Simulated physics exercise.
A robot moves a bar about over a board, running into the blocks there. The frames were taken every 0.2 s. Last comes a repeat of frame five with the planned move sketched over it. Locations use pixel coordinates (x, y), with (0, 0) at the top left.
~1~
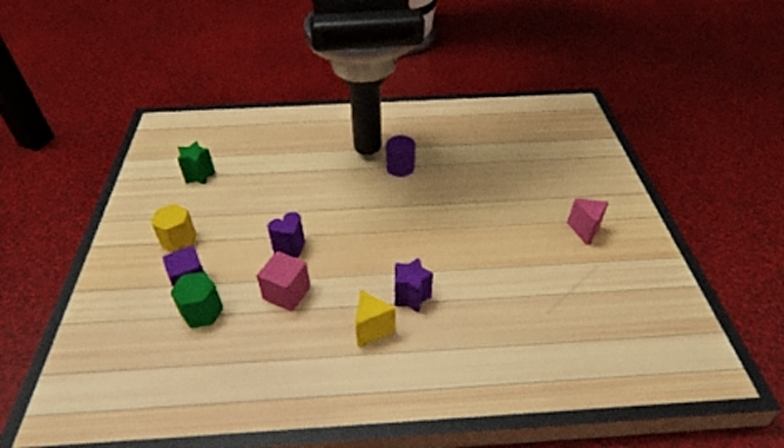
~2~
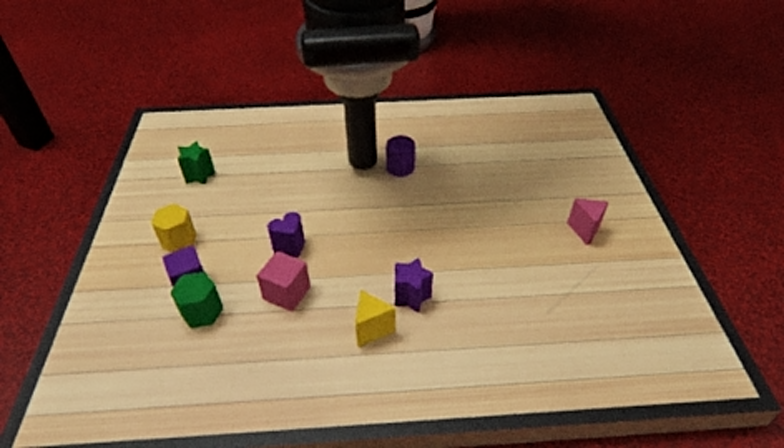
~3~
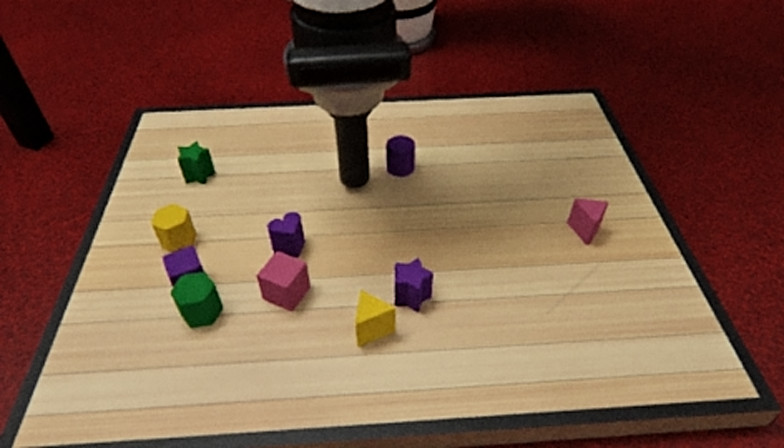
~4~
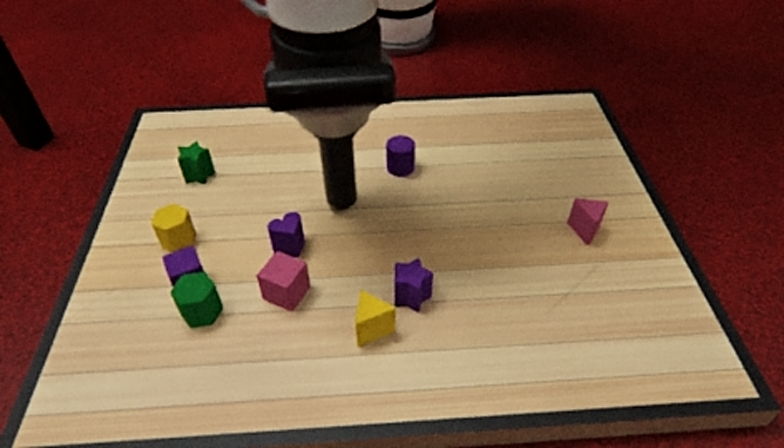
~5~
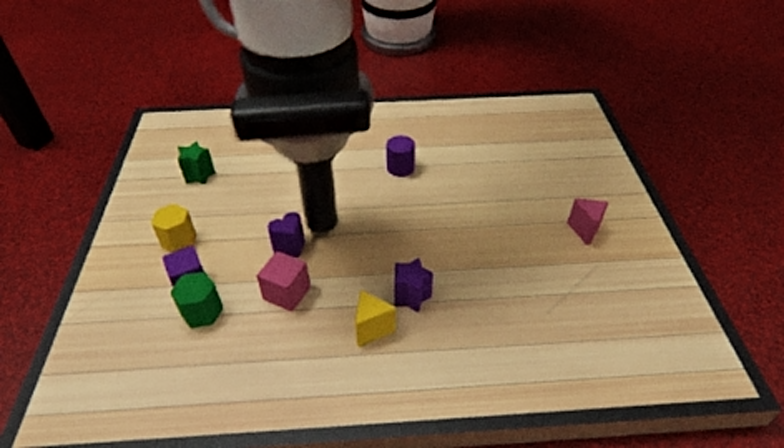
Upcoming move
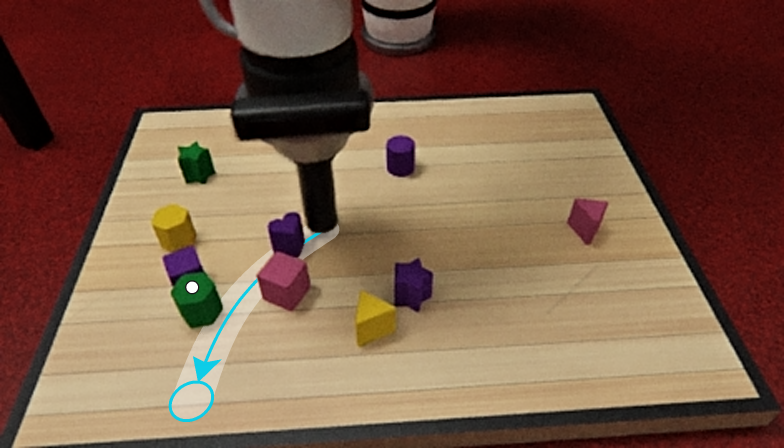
We see a robot arm above a wooden board scattered with small coloured blocks, moving its dark bar from beside the purple cylinder toward the viewer and slightly left, close to the purple heart block, while the blocks stay still.
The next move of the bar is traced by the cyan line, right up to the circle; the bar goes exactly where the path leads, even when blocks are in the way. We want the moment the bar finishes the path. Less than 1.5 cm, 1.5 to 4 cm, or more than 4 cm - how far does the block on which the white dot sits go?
It goes 1.5 to 4 cm.
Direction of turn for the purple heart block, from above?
Answer: With the clock.
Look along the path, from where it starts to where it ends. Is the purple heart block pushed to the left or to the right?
Facing from start to end, it shifts right.
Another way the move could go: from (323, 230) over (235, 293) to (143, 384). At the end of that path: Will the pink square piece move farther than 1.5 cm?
It seems not.
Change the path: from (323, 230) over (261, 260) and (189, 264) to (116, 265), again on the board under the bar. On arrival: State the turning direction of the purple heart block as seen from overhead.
It swings round anticlockwise.
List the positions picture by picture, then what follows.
The first picture shows bar tip at (368, 146); block tops, purple square piece at (181, 260); green six-sided block at (192, 287); pink square piece at (281, 268); purple heart block at (285, 222).
The second picture shows bar at (363, 161); blocks unchanged.
The third picture shows bar at (355, 178); blocks unchanged.
The fourth picture shows bar at (342, 199); blocks unchanged.
The fifth picture shows bar at (322, 222); purple square piece at (181, 260); green six-sided block at (192, 287); pink square piece at (281, 268); purple heart block at (285, 222).
Path on the board, from (323, 230) by way of (268, 270) and (222, 326) to (192, 401); the dot is on the green six-sided block.
The first path, step by step. One third of the way, bar at (266, 262); pink square piece at (281, 273); purple heart block at (226, 259).
Two thirds of the way, bar at (219, 319); purple square piece at (164, 262), turned 45° clockwise; green six-sided block at (163, 307), turned 20° anticlockwise; pink square piece at (281, 274); purple heart block at (189, 281), turned 30° clockwise.
At the end, bar at (188, 394); purple square piece at (164, 262), turned 45° clockwise; green six-sided block at (163, 307), turned 20° anticlockwise; pink square piece at (281, 274); purple heart block at (189, 281), turned 30° clockwise.
